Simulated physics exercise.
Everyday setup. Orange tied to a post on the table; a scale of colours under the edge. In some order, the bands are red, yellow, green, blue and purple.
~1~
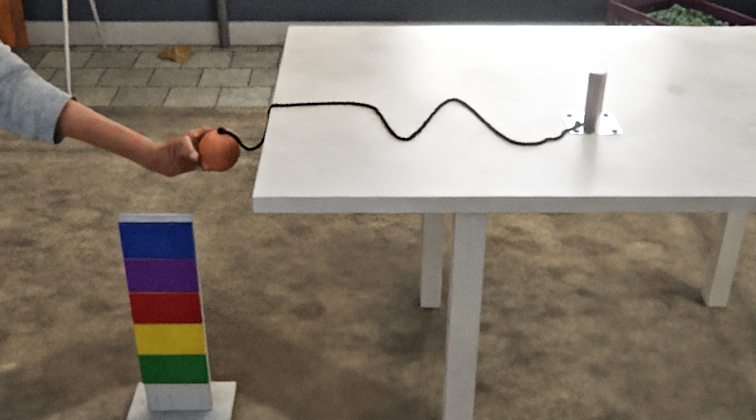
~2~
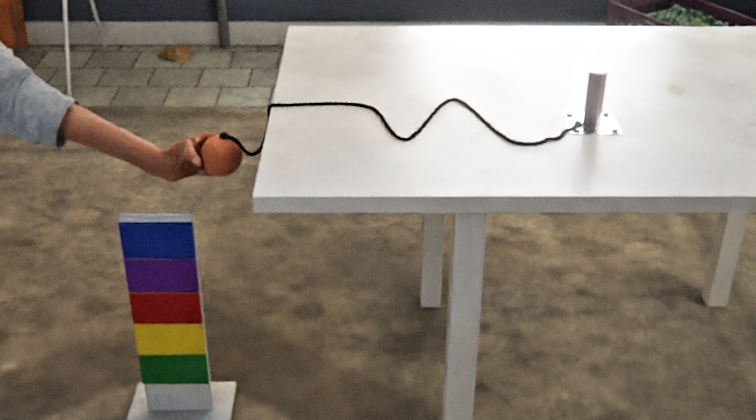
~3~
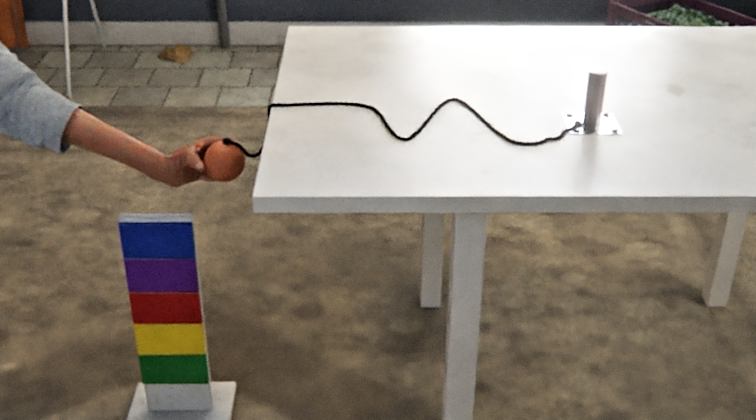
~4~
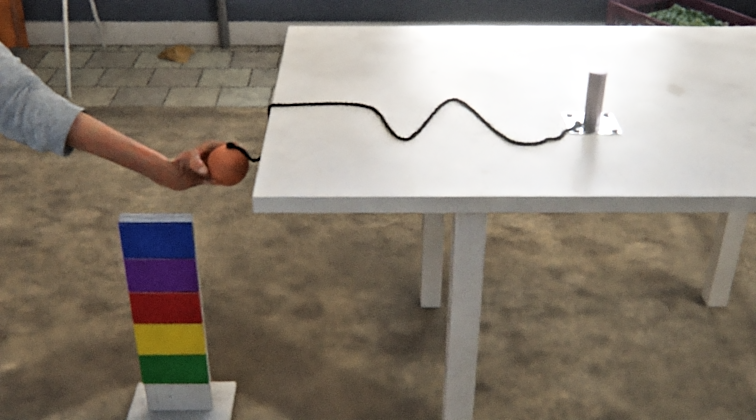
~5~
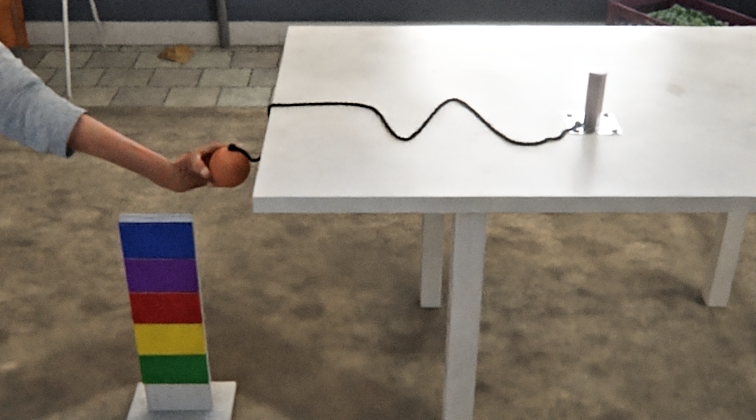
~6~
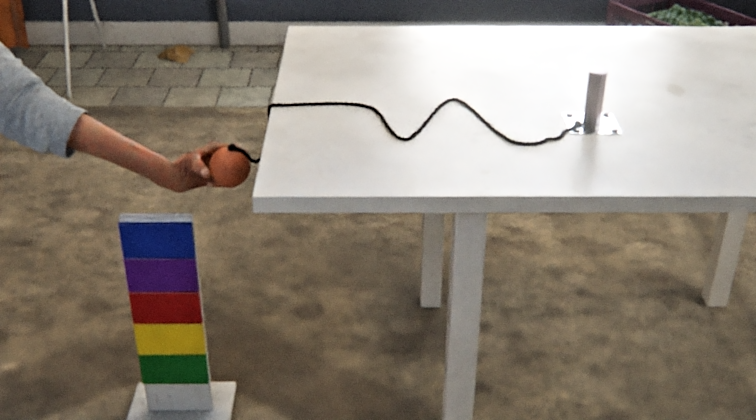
On a paved patio beside a white table, a hand holds an orange ball-like object tied by a dark, wavy cord to a short post, near an upright board of coloured bands. The hand shifts it slightly right and down toward the table edge, then stays nearly still, while the cord on the tabletop barely changes.
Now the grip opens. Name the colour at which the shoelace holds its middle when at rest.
Green.
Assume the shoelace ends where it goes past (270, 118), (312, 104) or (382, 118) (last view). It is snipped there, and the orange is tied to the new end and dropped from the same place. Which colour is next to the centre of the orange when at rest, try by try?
In the order given, it comes out as red; purple; higher than all five.
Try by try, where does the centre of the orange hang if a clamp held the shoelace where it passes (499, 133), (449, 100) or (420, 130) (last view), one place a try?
Near (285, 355), then (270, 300), then (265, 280).
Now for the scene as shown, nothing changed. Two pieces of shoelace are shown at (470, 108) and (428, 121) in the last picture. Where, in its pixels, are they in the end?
End: (395, 123) and then (302, 123).
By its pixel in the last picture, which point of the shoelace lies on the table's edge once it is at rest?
Pixel (414, 134) or thereabouts.
Soon after, orange near (282, 322); level with red.
After that, orange near (292, 380); level with green.
In the end, orange near (294, 384); level with green. Its middle rests at the green band.
